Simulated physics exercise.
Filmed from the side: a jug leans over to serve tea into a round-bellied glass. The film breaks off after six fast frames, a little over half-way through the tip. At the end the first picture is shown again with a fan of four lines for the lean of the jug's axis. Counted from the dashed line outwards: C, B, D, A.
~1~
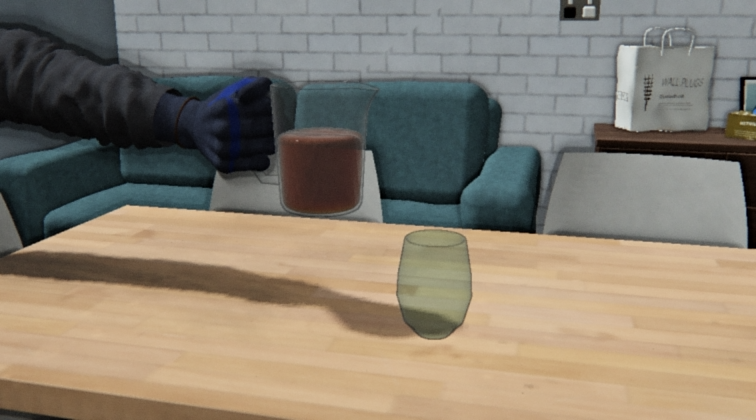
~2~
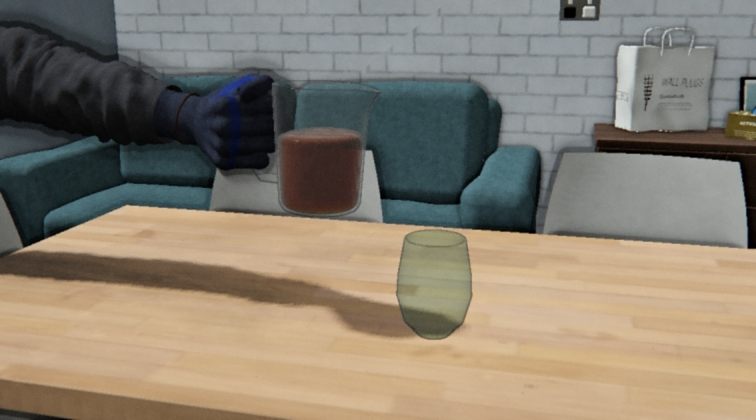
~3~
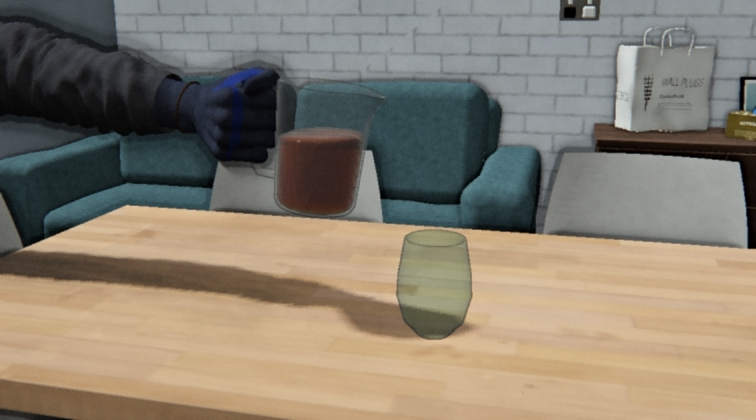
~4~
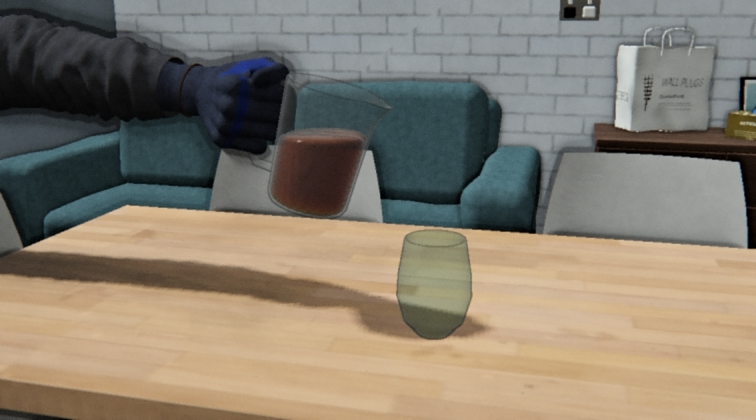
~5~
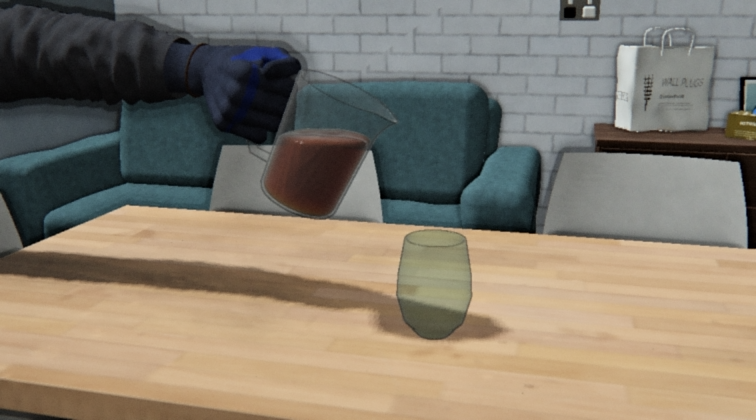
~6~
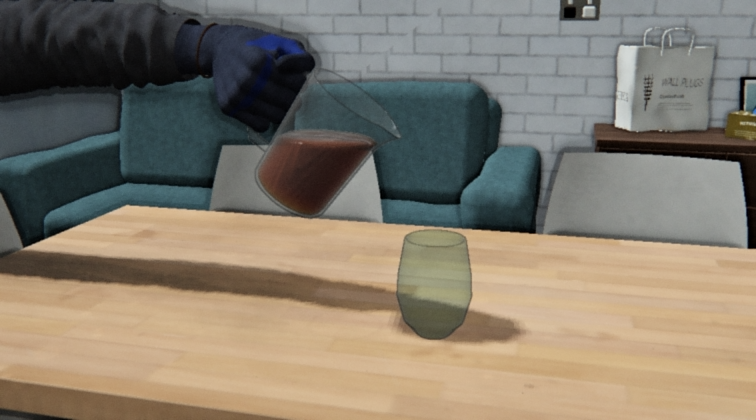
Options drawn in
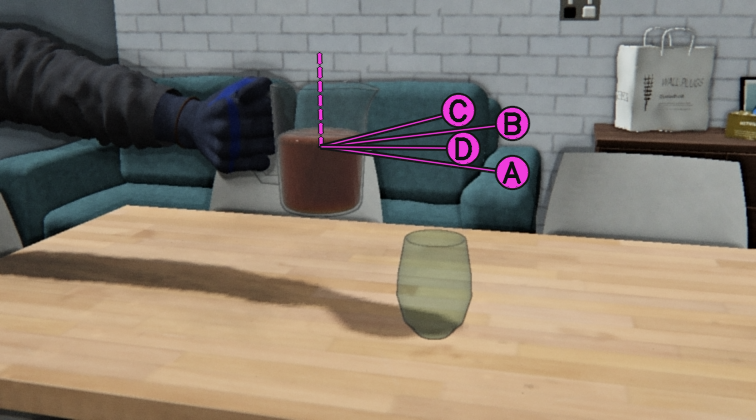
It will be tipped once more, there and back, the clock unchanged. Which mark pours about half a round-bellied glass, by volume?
Choose C.
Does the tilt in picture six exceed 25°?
Yes.
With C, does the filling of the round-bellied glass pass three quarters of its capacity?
No, it does not.
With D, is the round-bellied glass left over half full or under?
Over half.
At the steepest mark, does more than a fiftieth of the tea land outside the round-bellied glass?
Yes, it does.
On the marked copy, A at (495, 170); B at (495, 126); C at (442, 116); D at (446, 148).
For tilt A, the round-bellied glass ends with about 68 % of what it can hold; 33 % of the tea is spilt.
For tilt B, the round-bellied glass ends with about 62 % of what it can hold; 13 % of the tea is spilt.
For tilt C, the round-bellied glass ends with about 53 % of what it can hold; 5 % of the tea is spilt.
For tilt D, the round-bellied glass ends with about 72 % of what it can hold; 18 % of the tea is spilt.
